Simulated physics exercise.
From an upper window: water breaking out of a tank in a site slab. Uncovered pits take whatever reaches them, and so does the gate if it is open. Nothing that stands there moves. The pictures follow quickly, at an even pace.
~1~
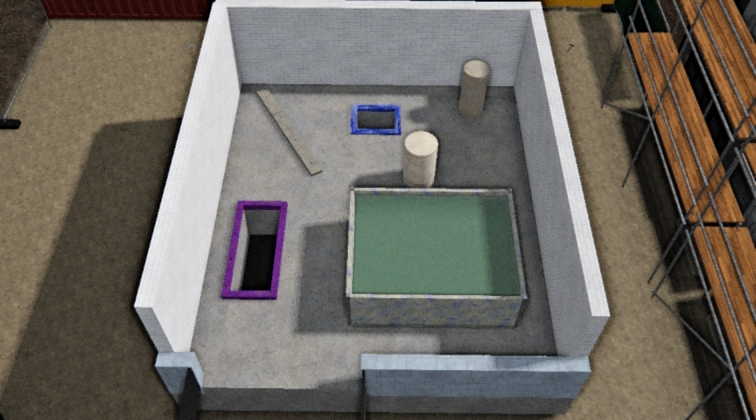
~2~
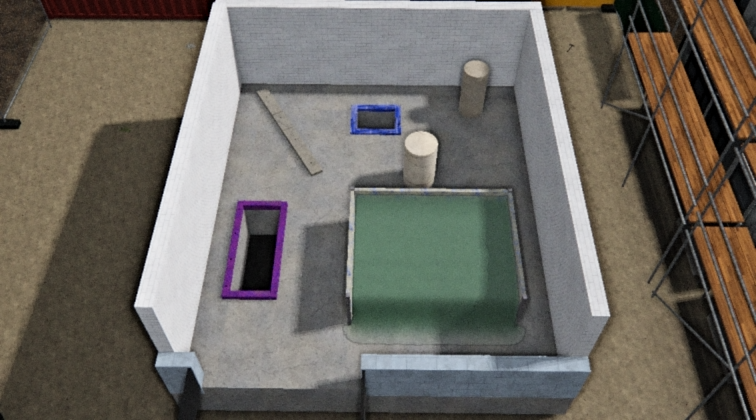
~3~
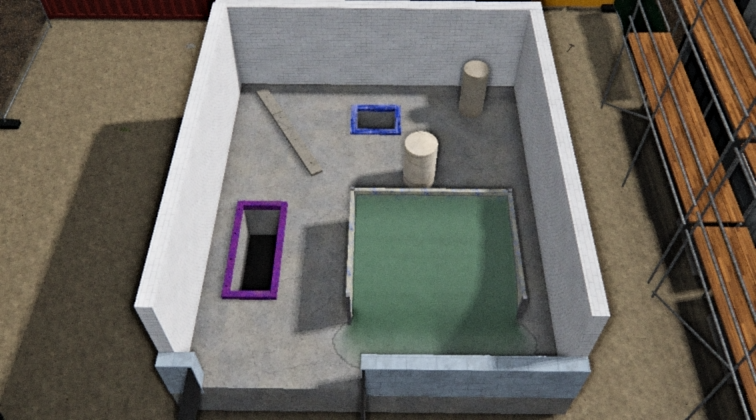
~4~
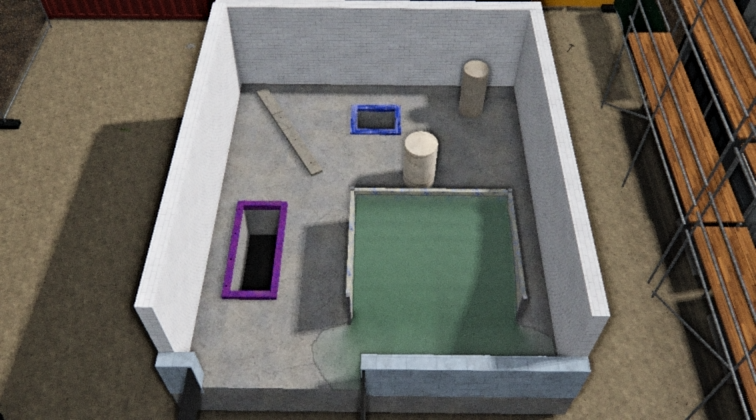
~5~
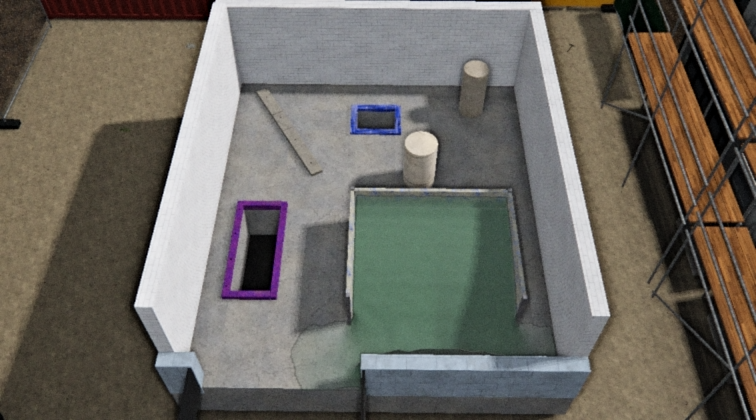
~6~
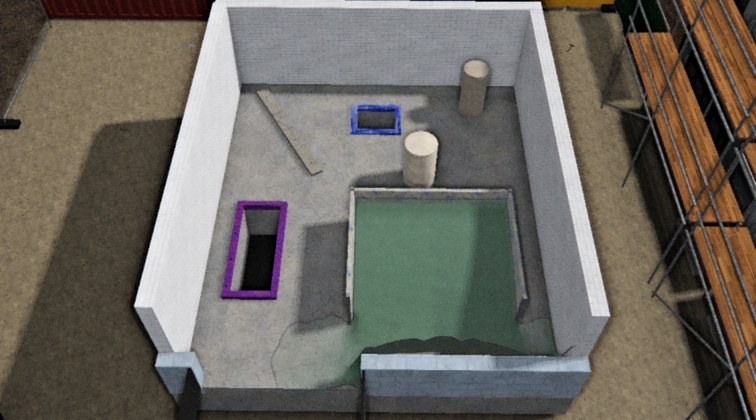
Green water pouring from the open front of a tank, spreading across a grey walled slab behind a low front wall.
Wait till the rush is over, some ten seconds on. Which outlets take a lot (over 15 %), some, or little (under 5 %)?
One by one: The gate takes more than 15 %; the purple pit takes less than 5 %; the blue pit takes less than 5 %.
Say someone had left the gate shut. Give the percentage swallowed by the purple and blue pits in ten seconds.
Parts in a hundred: Purple 12, blue 4.
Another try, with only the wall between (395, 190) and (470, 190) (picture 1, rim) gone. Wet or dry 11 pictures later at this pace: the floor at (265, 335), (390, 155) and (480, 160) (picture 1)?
As listed: Clear, under water, under water.
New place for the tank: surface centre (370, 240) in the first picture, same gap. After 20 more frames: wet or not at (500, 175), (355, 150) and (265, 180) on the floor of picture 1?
In turn: Under water, free of water, clear.
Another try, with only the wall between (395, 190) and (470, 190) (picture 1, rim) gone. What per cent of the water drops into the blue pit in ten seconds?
In per cent: Blue 15.
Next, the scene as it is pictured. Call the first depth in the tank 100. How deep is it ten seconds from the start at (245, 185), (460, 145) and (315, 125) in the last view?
In turn 6, 2 and 8 in a hundred.
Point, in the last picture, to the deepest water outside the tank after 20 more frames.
I would point to (499, 96).
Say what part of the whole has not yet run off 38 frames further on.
Some 74 per cent.
A moment on, water covers 20 % of the floor; the gate 4 %, the purple pit 0 %, the blue pit 0 %.
Next, water covers 30 % of the floor; the gate 10 %, the purple pit 0 %, the blue pit 0 %.
Then, water covers 50 % of the floor; the gate 16 %, the purple pit 0 %, the blue pit 0 %.
Later, water covers 70 % of the floor; the gate 25 %, the purple pit 0 %, the blue pit 1 %.
In the end, water covers 95 % of the floor; the gate 34 %, the purple pit 1 %, the blue pit 2 %.
